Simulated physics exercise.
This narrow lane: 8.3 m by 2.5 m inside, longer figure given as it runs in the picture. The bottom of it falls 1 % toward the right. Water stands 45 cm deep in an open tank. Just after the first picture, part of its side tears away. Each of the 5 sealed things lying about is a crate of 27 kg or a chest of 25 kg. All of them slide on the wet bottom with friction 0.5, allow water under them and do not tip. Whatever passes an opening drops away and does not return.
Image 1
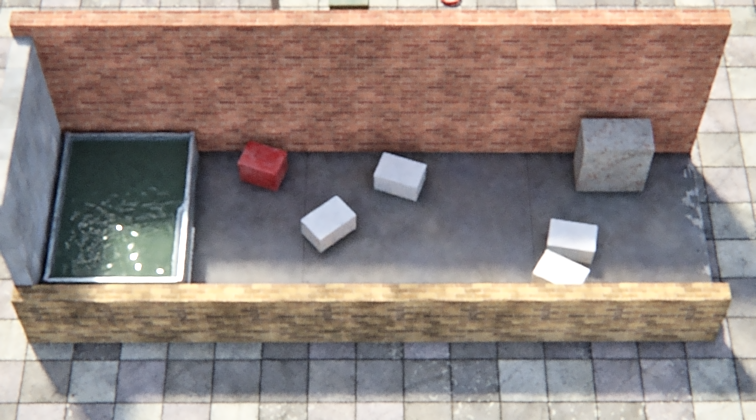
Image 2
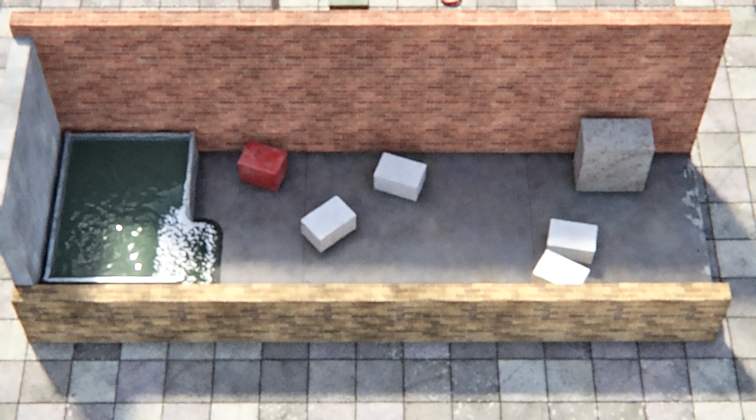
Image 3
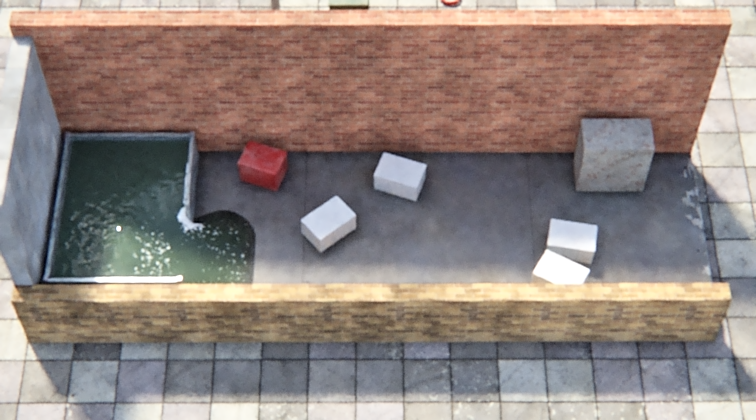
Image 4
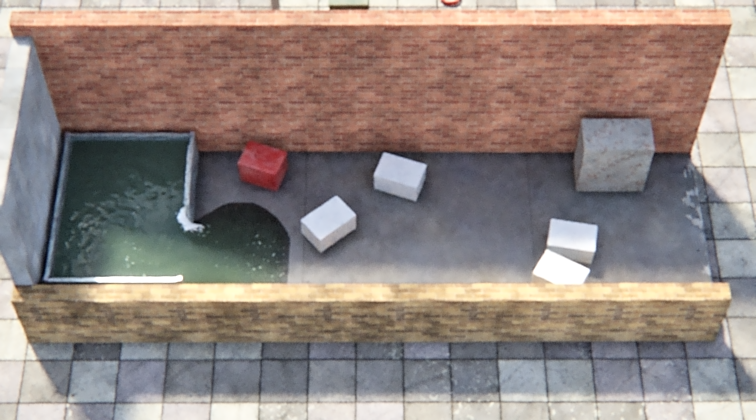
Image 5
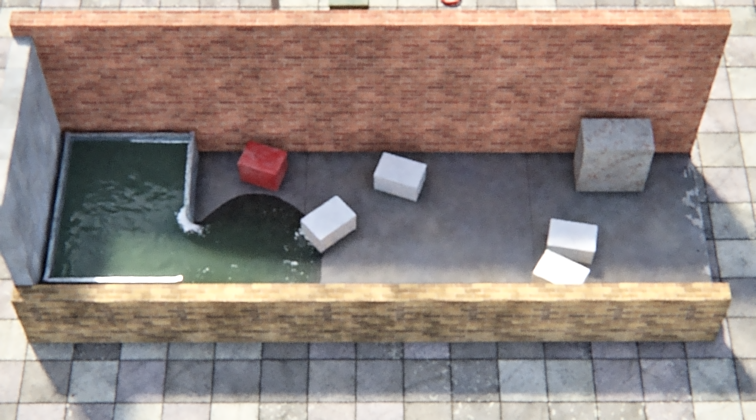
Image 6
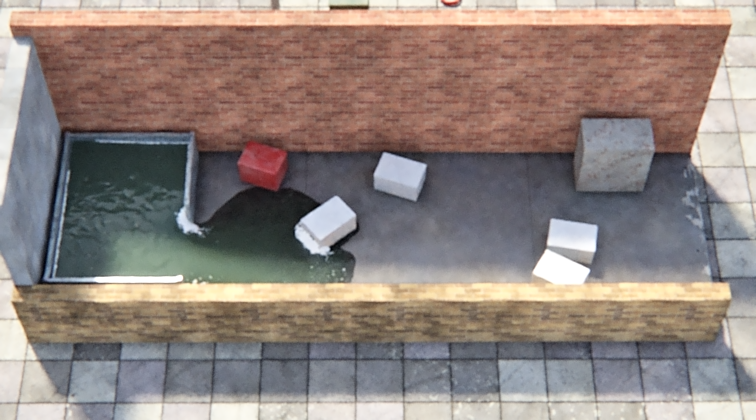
Dark green water pours from the broken lower right side of an open tank at the left end of a narrow walled lane, seen from high above by a still camera. A red chest, two white blocks near the middle, two more at right and a large grey block sit between brick walls. The water spreads rightward along the near wall, then reaches the nearest white block and foams around its base.
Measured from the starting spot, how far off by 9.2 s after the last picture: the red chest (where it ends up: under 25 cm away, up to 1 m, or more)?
It hardly goes anywhere.
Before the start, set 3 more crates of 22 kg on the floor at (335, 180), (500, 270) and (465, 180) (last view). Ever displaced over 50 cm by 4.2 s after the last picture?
Taking them in order, the first is below the mark, the second above the mark and the third below the mark.
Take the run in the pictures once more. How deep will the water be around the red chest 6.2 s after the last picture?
I'd say around 3 cm.
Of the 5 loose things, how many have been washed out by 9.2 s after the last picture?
The answer is 1 at that time.
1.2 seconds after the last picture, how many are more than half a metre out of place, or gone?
Count: 1.
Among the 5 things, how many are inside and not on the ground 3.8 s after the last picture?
Tally: 0 of them.
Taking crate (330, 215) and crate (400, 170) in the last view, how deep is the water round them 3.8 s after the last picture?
Around 6 cm and 9 cm.
Then, 1.2 s after the last picture the red chest is near (262, 157), 0.0 m from its start, aground; 0 of 5 are out; 0 afloat.
Then, 3.8 s after the last picture the red chest is near (262, 157), 0.0 m from its start, aground; 1 of 5 are out; 0 afloat.
Then, 6.2 s after the last picture the red chest is near (262, 157), 0.0 m from its start, aground; 1 of 5 are out; 0 afloat.
Then, 9.2 s after the last picture the red chest is near (262, 157), 0.0 m from its start, aground; 1 of 5 are out; 0 afloat.
